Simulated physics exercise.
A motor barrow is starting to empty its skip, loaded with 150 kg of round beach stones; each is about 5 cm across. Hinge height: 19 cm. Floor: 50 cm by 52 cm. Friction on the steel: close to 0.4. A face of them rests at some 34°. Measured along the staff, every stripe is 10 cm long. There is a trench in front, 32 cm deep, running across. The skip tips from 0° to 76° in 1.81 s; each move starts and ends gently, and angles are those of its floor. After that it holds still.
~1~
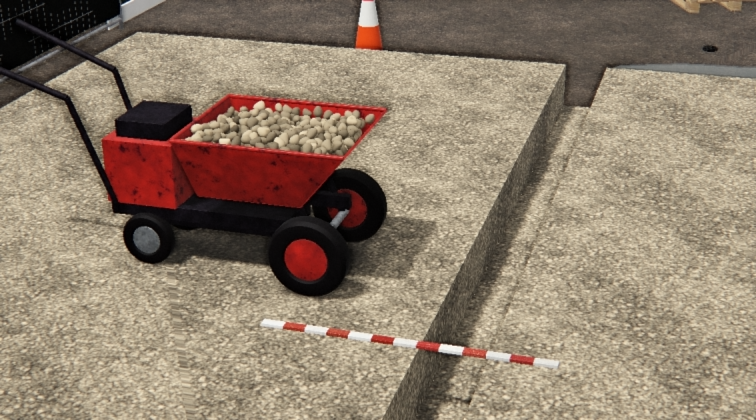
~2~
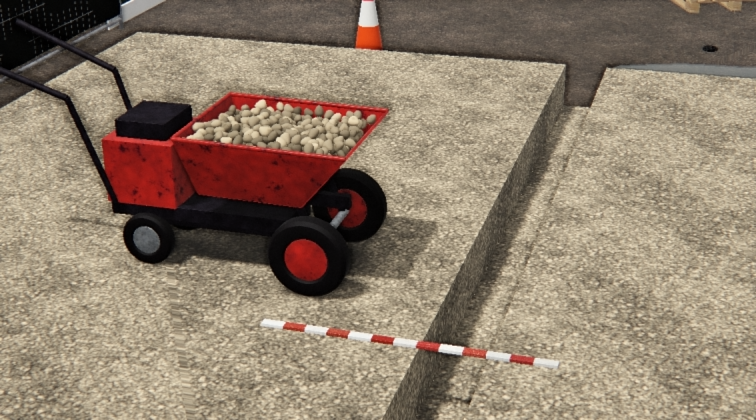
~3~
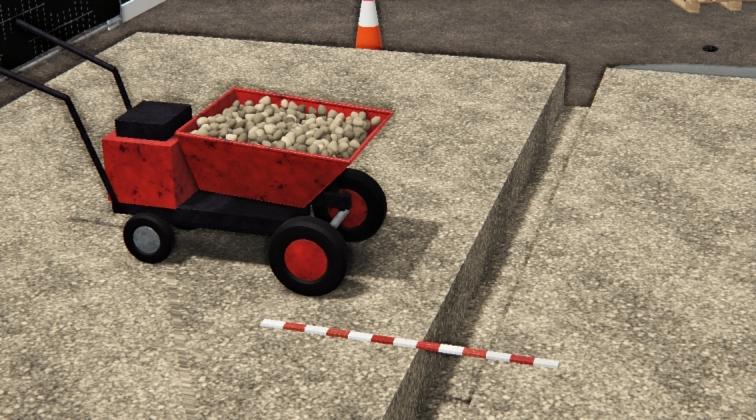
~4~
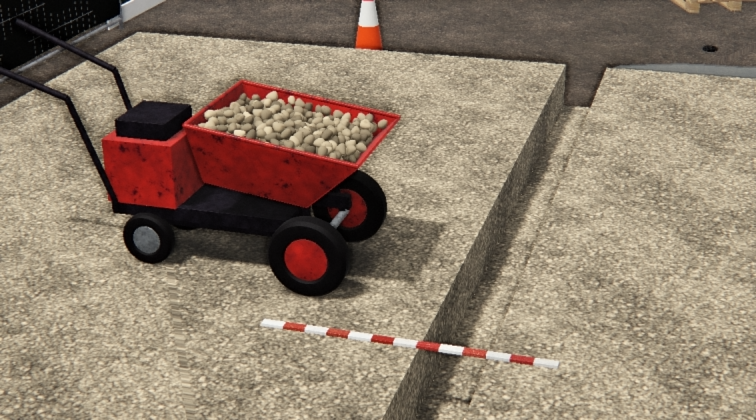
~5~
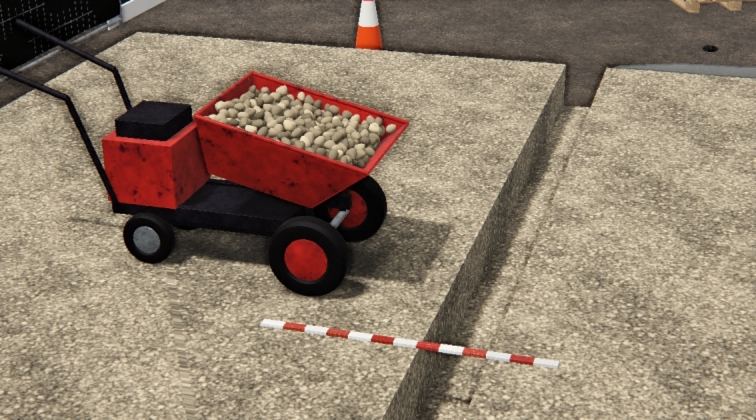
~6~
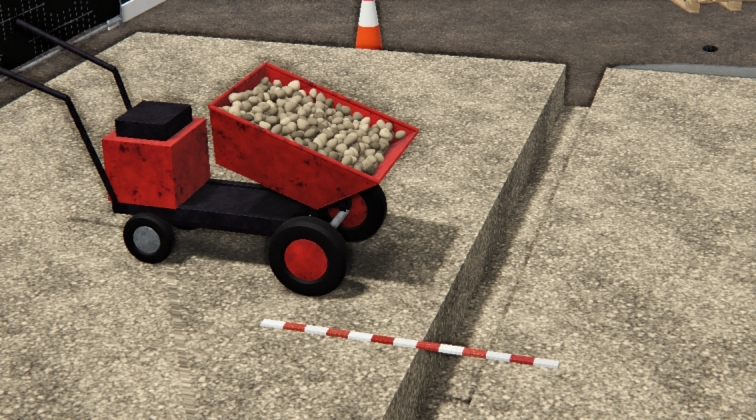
A red motor barrow gradually tilts its skip of round stones toward the right.
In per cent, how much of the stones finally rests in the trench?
Roughly 97 per cent of them.
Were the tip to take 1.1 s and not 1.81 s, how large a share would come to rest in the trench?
95 per cent.
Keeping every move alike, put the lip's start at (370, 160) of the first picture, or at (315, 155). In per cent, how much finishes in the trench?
First some 70, then 75 per cent.
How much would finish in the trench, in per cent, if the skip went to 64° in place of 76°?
Then about 95 per cent.
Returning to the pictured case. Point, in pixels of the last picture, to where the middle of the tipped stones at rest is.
Look at roughly (485, 323).
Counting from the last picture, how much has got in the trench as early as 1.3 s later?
Some 75 per cent.
Then, 0.8 s after the last picture the floor is at 64°, 93 % in the skip, 2 % short of the trench, 5 % in the trench; the foremost stones are at (477, 312).
Then, 1.3 s after the last picture the floor is at 76°, 21 % in the skip, 1 % short of the trench, 76 % in the trench, 3 % past the trench; the foremost stones are at (590, 298).
Then, 1.7 s after the last picture the floor is at 76°, 3 % in the skip, 1 % short of the trench, 93 % in the trench, 3 % past the trench; the foremost stones are at (631, 300).
Then, 3.6 s after the last picture the floor is at 76°, 0 % in the skip, 97 % in the trench, 3 % past the trench; the foremost stones are at (638, 301).
